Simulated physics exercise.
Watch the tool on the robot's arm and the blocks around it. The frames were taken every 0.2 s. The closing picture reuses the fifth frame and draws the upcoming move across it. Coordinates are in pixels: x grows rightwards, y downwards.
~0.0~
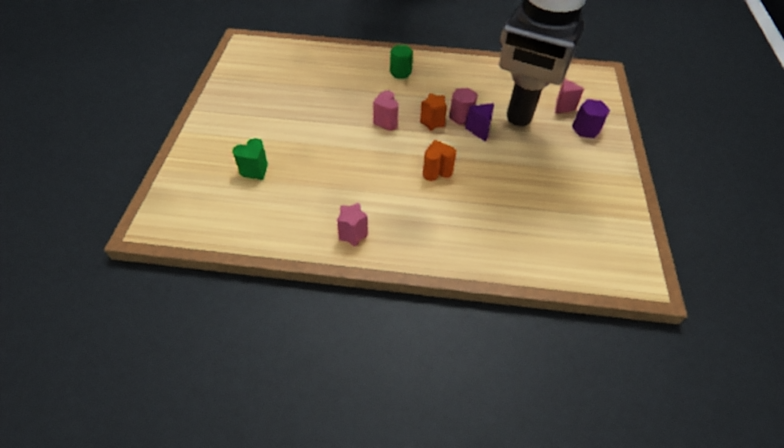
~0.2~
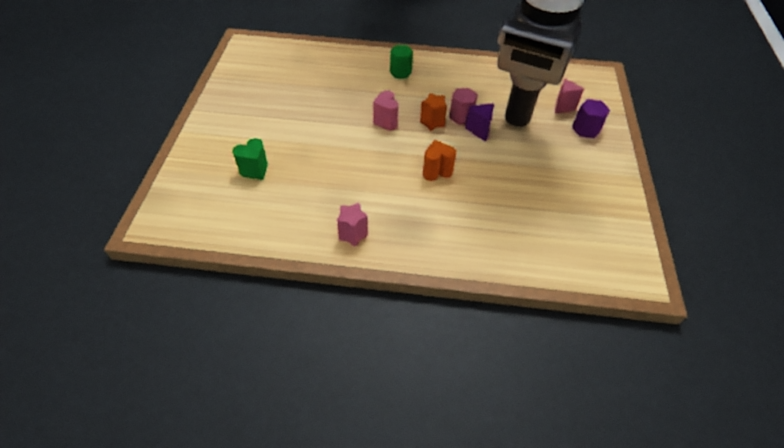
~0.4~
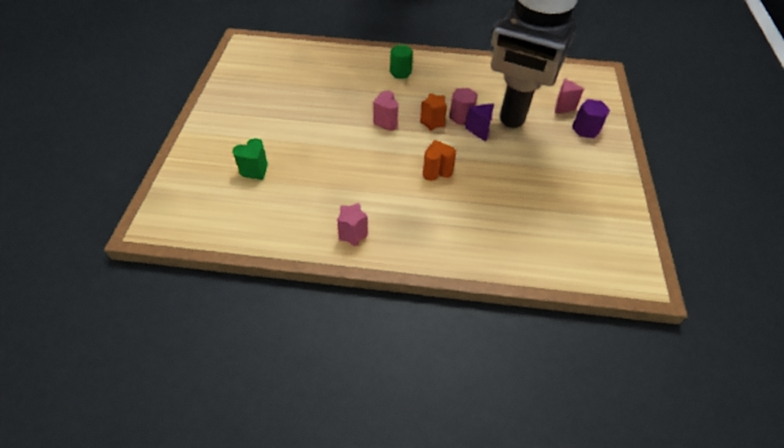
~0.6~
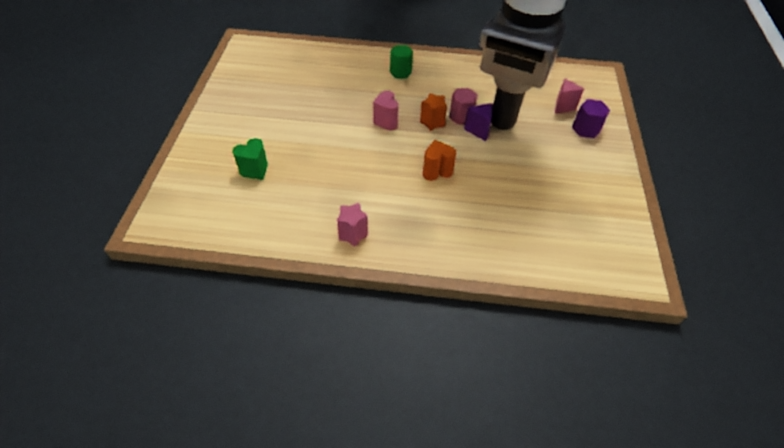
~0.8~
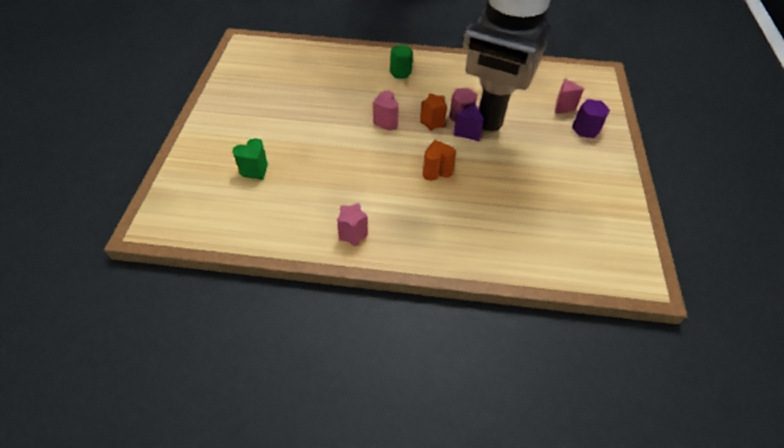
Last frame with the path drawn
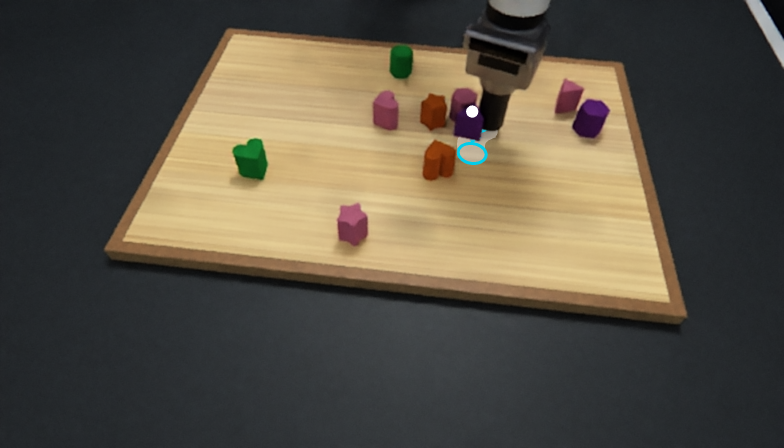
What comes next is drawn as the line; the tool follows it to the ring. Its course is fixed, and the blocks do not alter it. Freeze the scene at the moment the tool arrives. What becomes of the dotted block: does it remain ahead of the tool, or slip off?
It comes off the tool's front.
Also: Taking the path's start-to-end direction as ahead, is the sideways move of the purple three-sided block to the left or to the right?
It slides rightward.
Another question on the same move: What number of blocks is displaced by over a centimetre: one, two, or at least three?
It should be one, as far as I can tell.
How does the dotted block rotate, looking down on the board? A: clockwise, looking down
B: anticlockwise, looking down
Letter A.
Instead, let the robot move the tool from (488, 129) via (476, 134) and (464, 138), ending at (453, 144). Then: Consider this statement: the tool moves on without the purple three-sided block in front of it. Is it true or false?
False - the claim does not hold.
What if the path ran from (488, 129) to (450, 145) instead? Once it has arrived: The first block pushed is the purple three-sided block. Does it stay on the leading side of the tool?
As far as I can tell, the purple three-sided block is still leading the way in front of the tool.
Drawn move, from (488, 129) through (477, 134) and (471, 143) to (472, 153); the dot is on the purple three-sided block.
The first path, step by step. Halfway along, tool (474, 133); purple three-sided block (454, 118), turned 15° clockwise.
At the end, tool (473, 148); pink six-sided block still; purple three-sided block (452, 119), turned 20° clockwise.
